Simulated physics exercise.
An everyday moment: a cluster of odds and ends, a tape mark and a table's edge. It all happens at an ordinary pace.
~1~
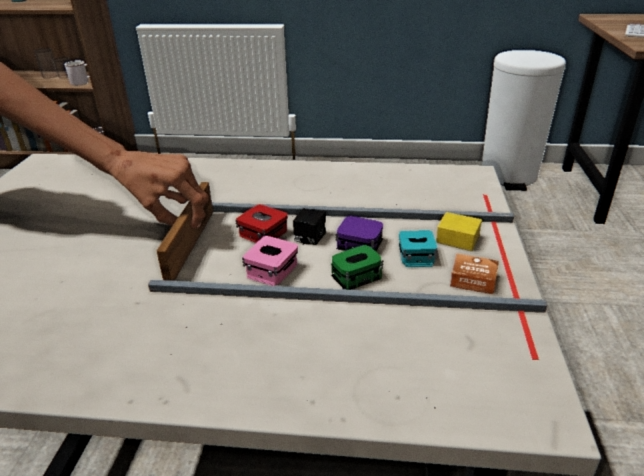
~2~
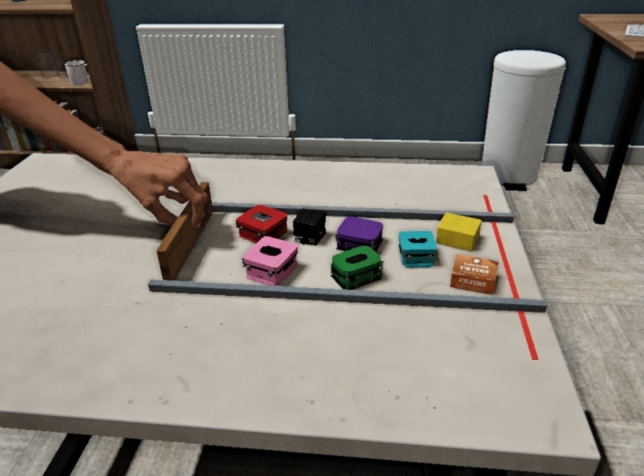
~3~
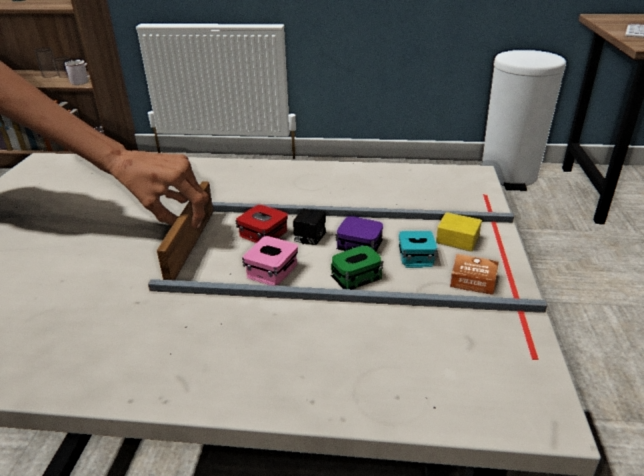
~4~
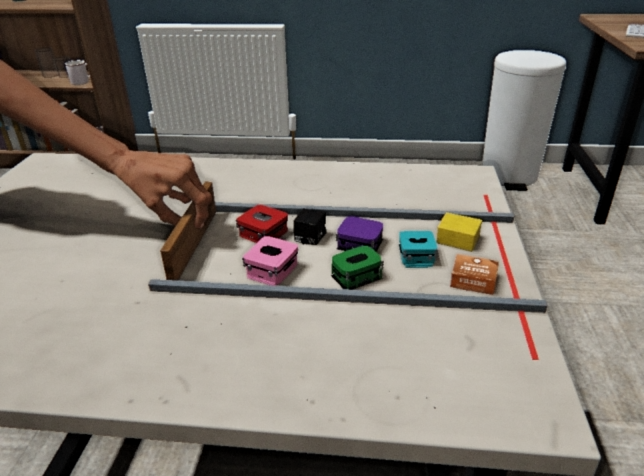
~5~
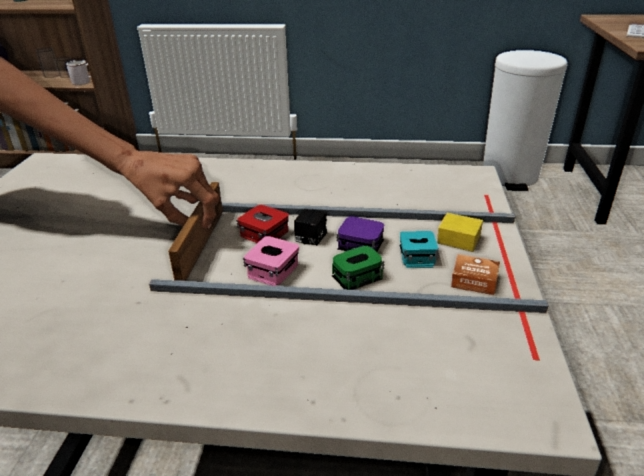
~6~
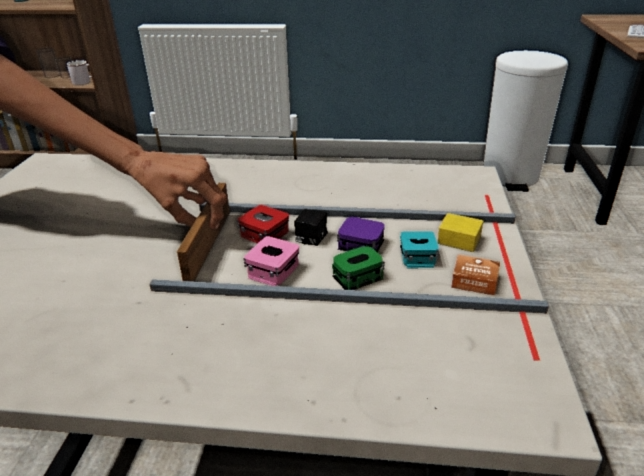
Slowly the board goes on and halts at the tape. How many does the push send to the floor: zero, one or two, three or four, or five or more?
The number that fall off is five or more.
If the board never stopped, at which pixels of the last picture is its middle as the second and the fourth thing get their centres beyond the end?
First at (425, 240), next at (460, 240).
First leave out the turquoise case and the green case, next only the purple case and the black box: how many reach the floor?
Fallen: 4, and 4 in the other try.
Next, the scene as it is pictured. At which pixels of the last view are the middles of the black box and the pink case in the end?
First (526, 246), then (535, 271).
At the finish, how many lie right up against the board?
That makes 3.
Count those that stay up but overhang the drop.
Overhanging: 3.
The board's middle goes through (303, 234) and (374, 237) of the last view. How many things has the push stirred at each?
The counts are 6 and 8.
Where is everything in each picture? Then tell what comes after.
In the first picture, orange box (474, 274); yellow block (459, 231); turquoise case (417, 249); board (188, 229); tape (505, 259).
In the second picture, yellow block (459, 232); purple case (360, 236).
In the third picture, turquoise case (417, 249); black box (310, 227).
In the fourth picture, orange box (475, 274); pink case (272, 261).
In the fifth picture, yellow block (460, 232); red case (264, 226).
In the sixth picture, orange box (476, 274); yellow block (460, 232); turquoise case (418, 250); board (206, 230); tape (506, 260).
Soon after, none off yet; orange box at rest near (476, 274); yellow block at rest near (460, 232); turquoise case at rest near (418, 250).
After that, none off yet; orange box displaced about its own width near (541, 285); yellow block displaced about its own width near (492, 233); turquoise case displaced well along near (503, 261).
And then, two off so far; orange box on its way down; yellow block displaced well along near (521, 232); turquoise case on its way down near (564, 367).
In the end, the number that fall off is five or more; gone, green case, purple case, turquoise case, yellow block and orange box.
